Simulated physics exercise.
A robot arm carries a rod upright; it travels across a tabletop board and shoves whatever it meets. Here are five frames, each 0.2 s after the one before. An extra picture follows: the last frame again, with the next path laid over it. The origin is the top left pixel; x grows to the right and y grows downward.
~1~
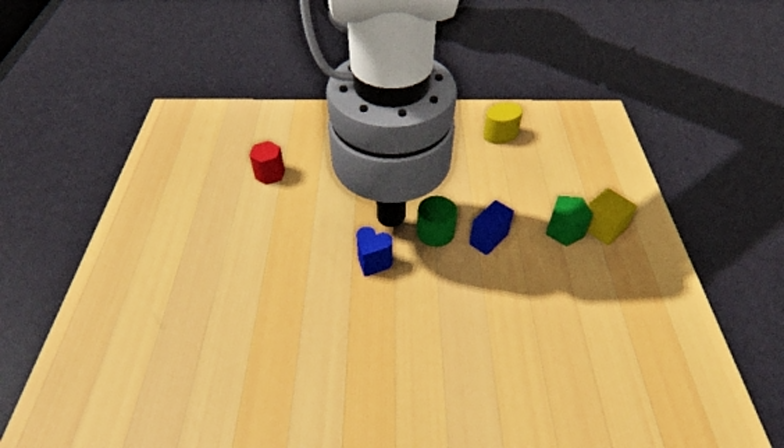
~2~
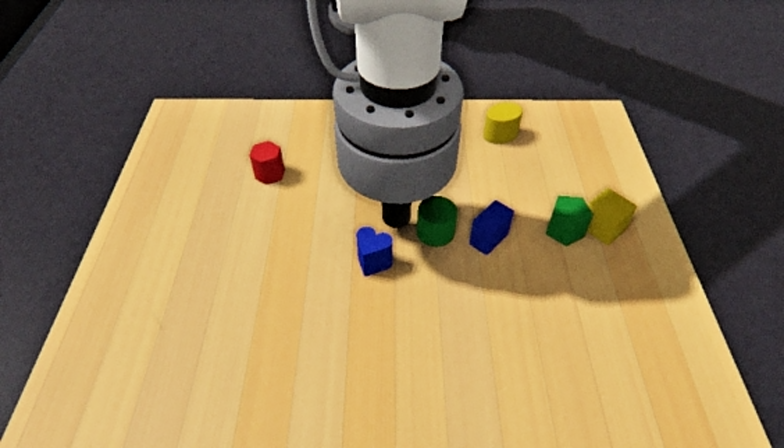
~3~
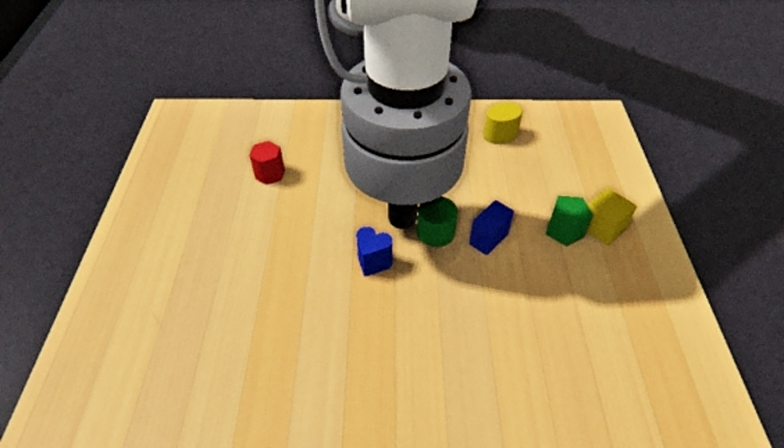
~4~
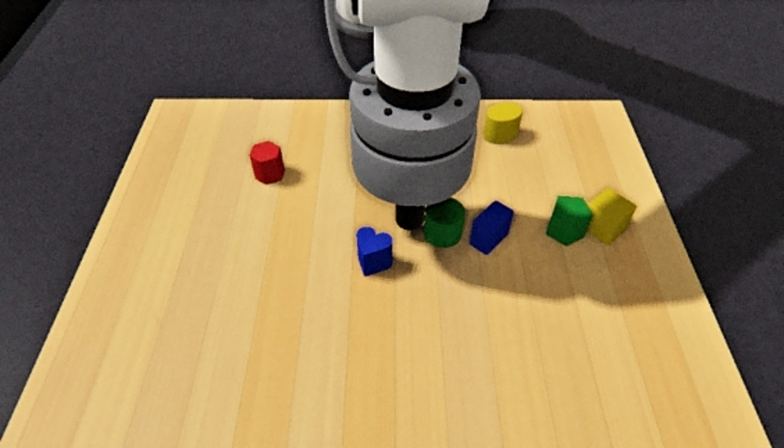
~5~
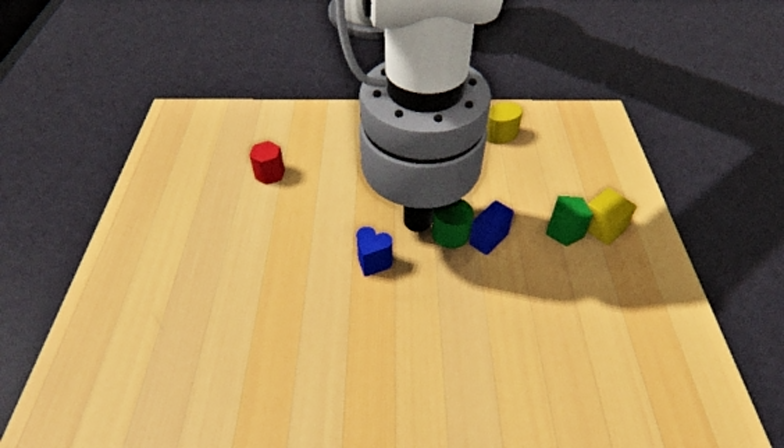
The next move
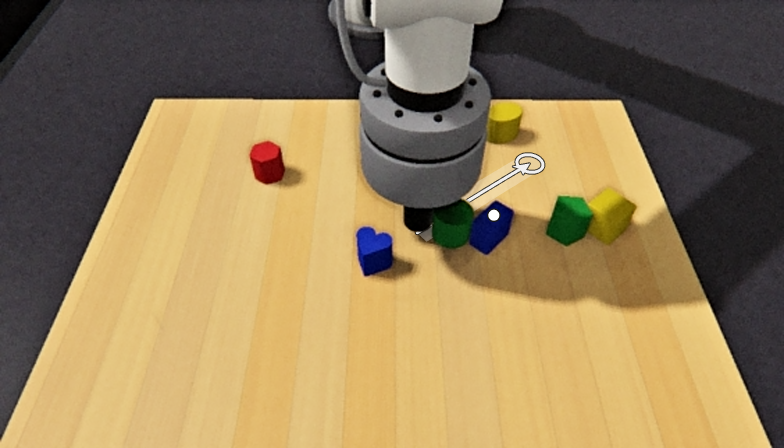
The robot arm's black rod slid slowly to the right across the wooden table, then nudged the green cylinder a short way toward the dark blue block, while the other coloured blocks stayed put.
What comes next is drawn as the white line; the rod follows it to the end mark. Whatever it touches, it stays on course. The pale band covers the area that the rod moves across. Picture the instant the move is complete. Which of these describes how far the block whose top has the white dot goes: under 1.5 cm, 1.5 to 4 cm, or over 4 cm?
It's set to move 1.5-4 cm.
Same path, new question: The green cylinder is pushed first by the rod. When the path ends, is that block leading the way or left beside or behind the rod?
It is off to the side or behind.
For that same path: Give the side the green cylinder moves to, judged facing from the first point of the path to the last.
It is displaced to the right.
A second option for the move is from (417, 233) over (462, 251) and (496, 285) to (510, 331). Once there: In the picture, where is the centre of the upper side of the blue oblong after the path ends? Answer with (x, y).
It sits at (539, 213).
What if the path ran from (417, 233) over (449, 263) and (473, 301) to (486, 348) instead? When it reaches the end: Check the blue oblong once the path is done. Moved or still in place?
By the time the path is finished, it has moved at least a centimetre.
The drawn path runs straight from (417, 233) to (530, 163); the dot is on the blue oblong.
What follows on the original path. One third of the way, rod at (459, 197); green cylinder at (482, 205); blue oblong at (511, 223), turned 20° anticlockwise.
Two thirds of the way, rod at (497, 174); green cylinder at (482, 205); blue oblong at (511, 223), turned 20° anticlockwise.
At the end, rod at (533, 153); green cylinder at (482, 205); blue oblong at (511, 223), turned 20° anticlockwise; yellow oval block not moved.
